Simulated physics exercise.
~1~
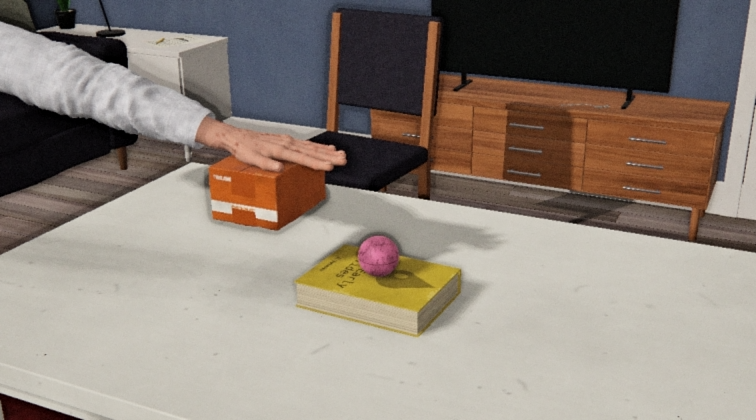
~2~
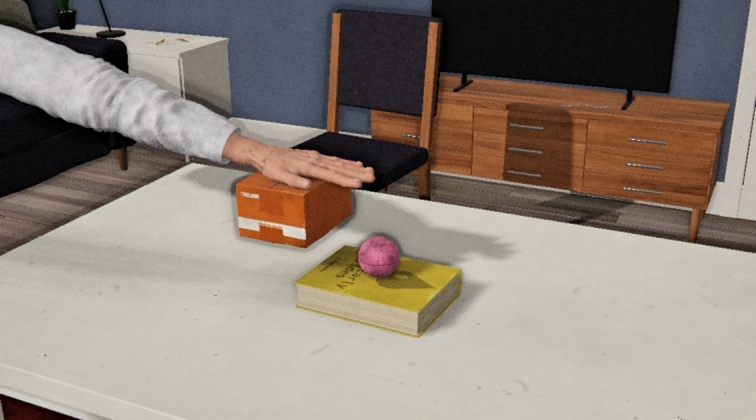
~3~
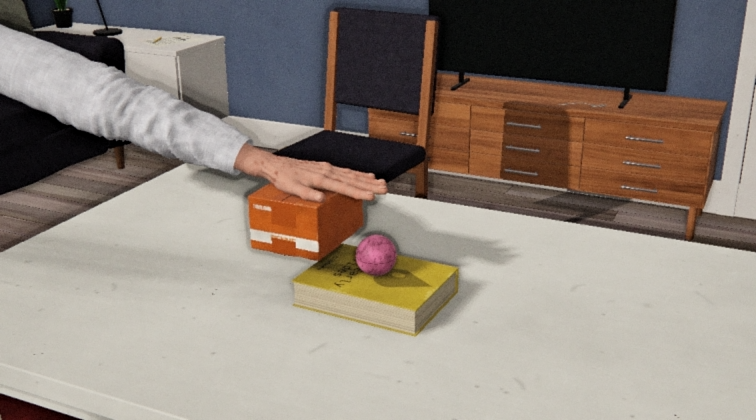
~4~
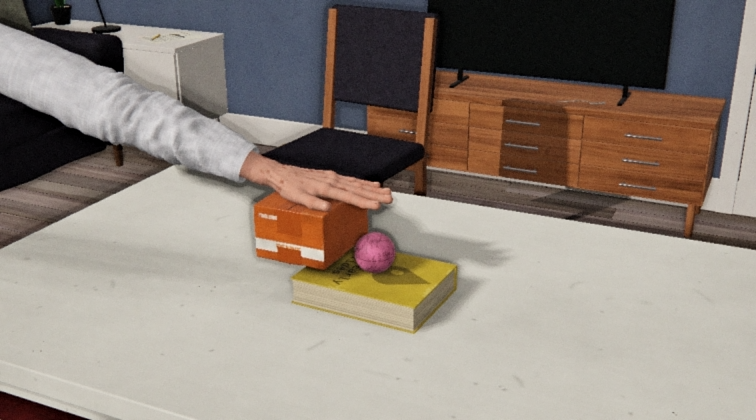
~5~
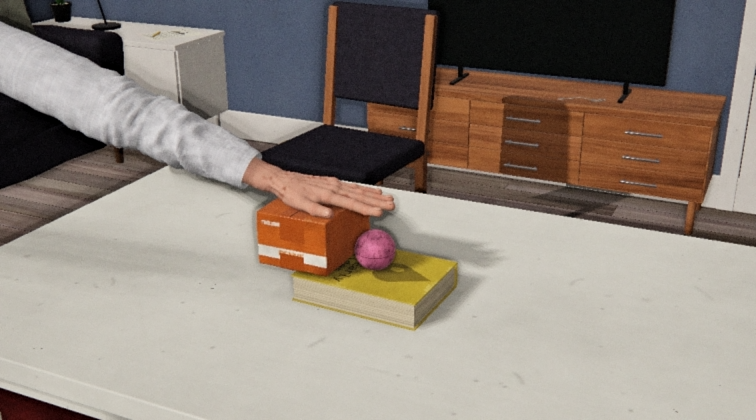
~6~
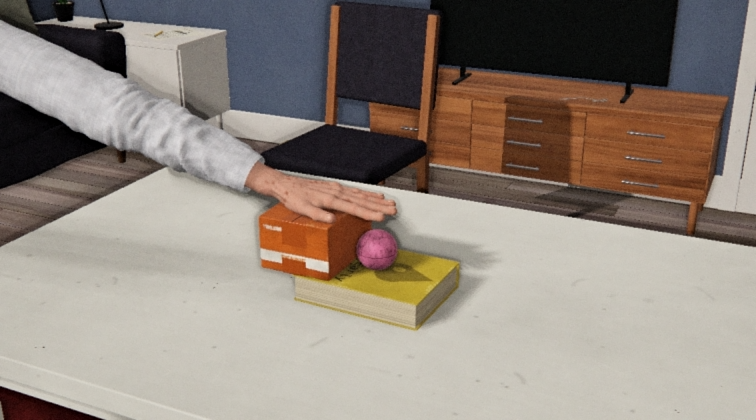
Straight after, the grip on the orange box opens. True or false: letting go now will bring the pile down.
False.
Then, 0.30 s later than the last frame, all is still.
Then, 0.70 s later than the last frame, orange box resting near (318, 231).
When it is over, all 3 as before. End places, in pixels of the last picture, orange box near (318, 231). The pile stays up.
